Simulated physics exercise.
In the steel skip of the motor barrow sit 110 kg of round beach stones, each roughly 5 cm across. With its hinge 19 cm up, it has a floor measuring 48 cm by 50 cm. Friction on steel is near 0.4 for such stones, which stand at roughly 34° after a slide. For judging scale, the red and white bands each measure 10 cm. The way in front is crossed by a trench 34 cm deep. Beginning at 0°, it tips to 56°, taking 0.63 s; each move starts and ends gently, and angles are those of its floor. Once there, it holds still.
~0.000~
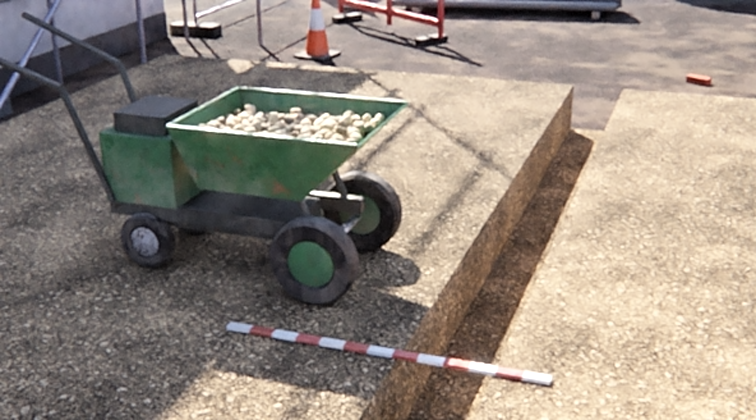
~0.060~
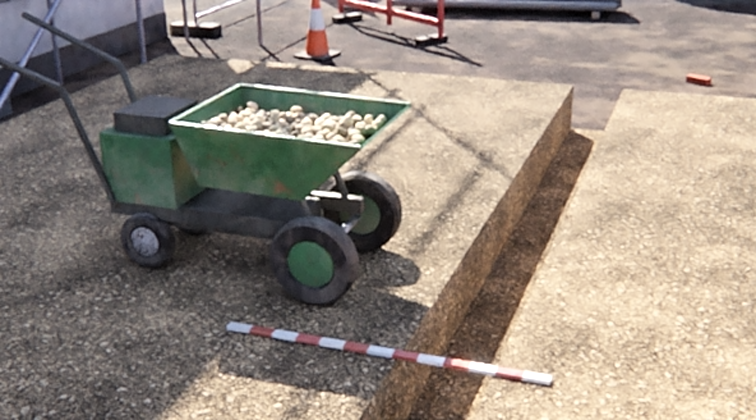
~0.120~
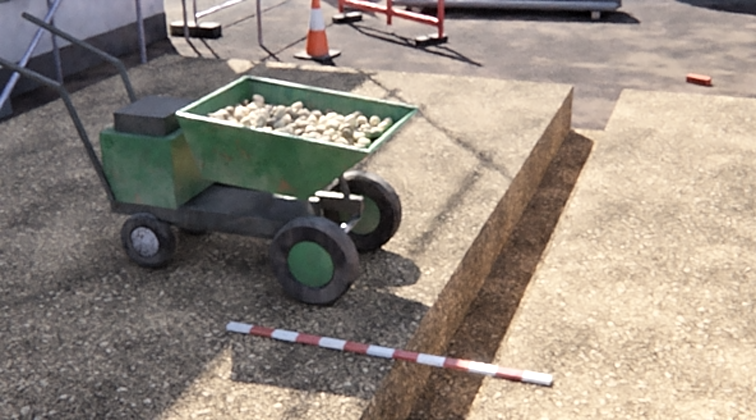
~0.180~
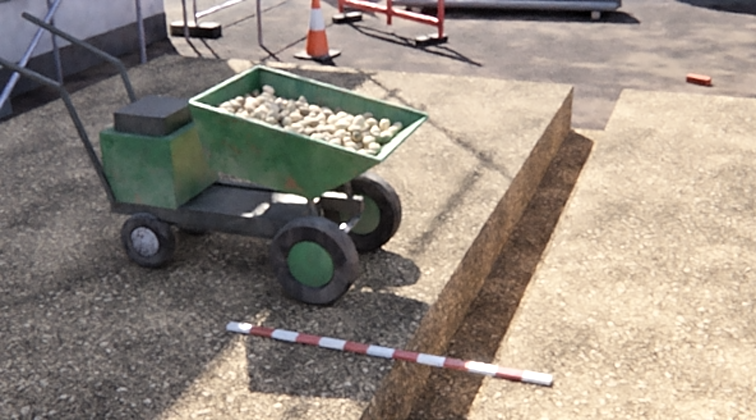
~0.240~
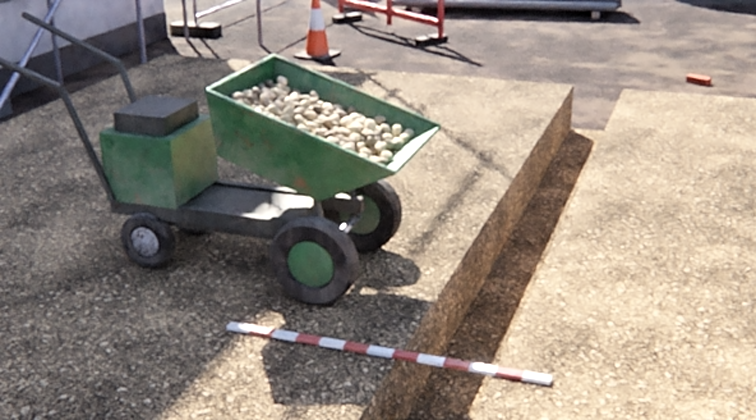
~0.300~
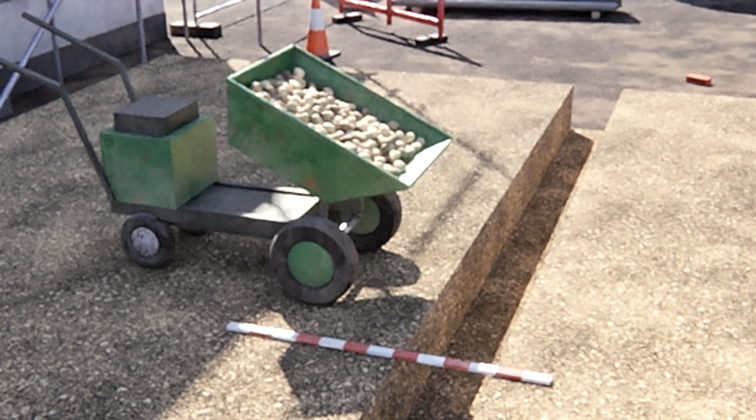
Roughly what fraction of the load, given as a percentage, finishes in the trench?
Some 64 per cent of the stones.
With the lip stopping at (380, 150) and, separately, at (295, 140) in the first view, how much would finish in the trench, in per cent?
50 % and 85 %.
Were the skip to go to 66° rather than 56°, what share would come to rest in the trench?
Trench share: Approx. 55%.
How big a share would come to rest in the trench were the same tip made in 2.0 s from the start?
90 per cent.
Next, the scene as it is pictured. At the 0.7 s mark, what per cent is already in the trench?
Something like 10 in a hundred.
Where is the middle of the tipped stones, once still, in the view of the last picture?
Their middle lands near (509, 347).
After 0.5 s the floor is at 47°; 100 % in the skip; the foremost stones are at (431, 199).
After 0.7 s the floor is at 56°; 88 % in the skip, 12 % in the trench; the foremost stones are at (507, 279).
After 1.1 s the floor is at 56°; 39 % in the skip, 29 % in the trench, 33 % past the trench; the foremost stones are at (648, 307).
After 3.0 s the floor is at 56°; 0 % in the skip, 64 % in the trench, 36 % past the trench; the foremost stones are past the picture's edge.
